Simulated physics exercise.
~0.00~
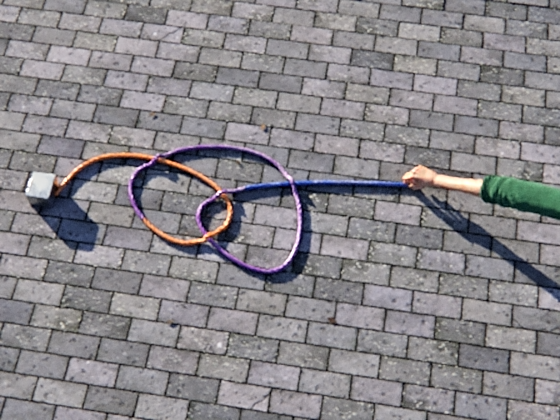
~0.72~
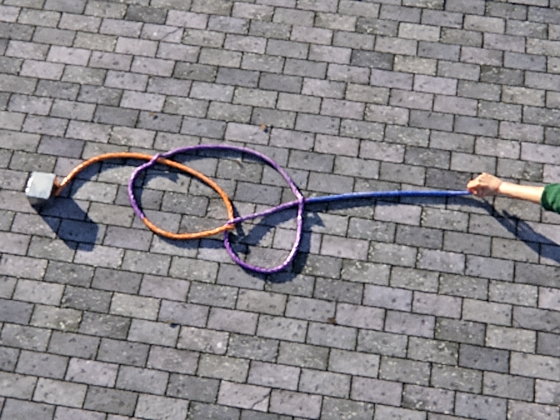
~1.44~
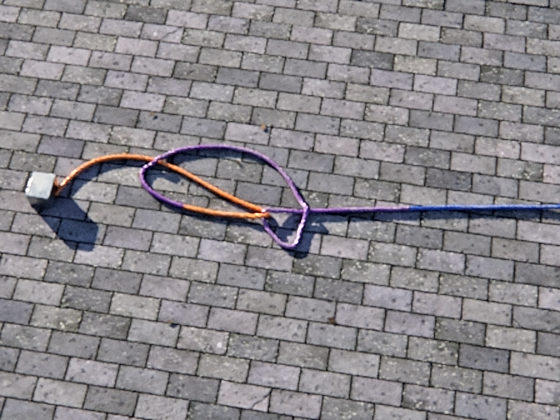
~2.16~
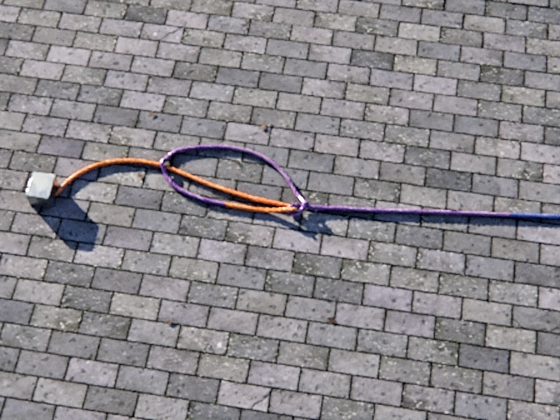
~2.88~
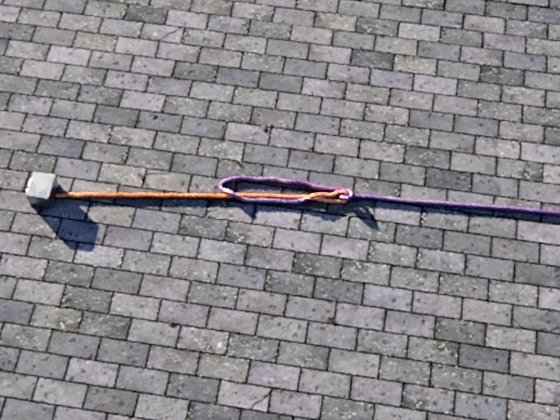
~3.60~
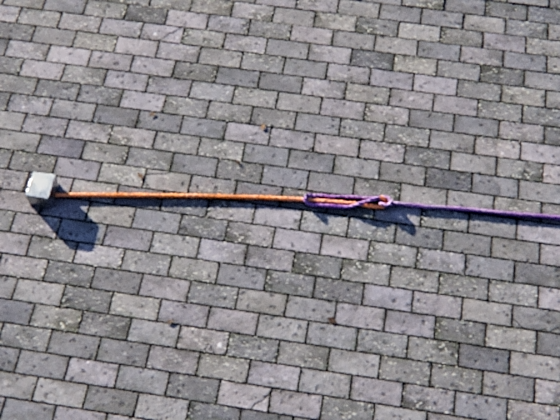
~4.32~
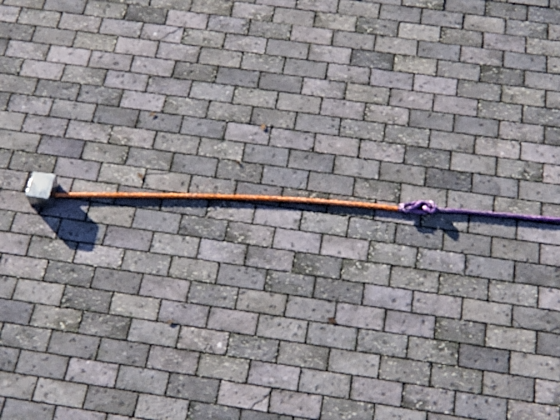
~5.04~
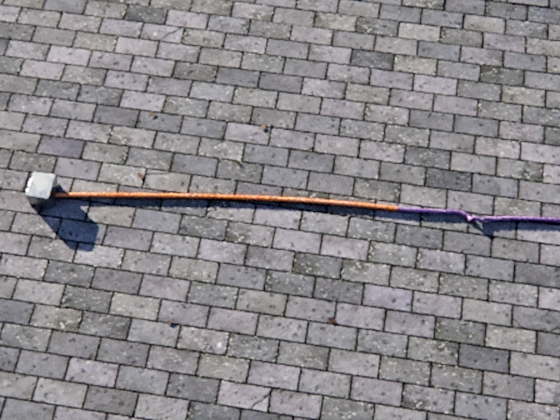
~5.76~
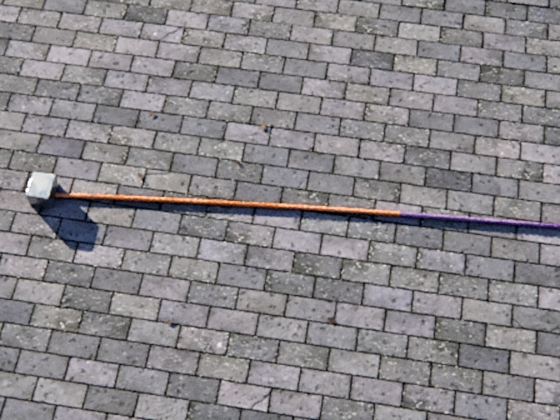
A hand and green-sleeved forearm at the right hold the blue end of a rope lying in overlapping loops on grey brick paving, seen from above at an angle. The rope runs from a pale grey block at the left through orange and purple stretches. The hand pulls the blue end rightward and moves out of view. The loops shrink and flatten into a long, narrow bundle, which slides right and tightens into a small tangle. That tangle then opens out, leaving the orange and purple rope stretched straight from the block, with no knot in view.
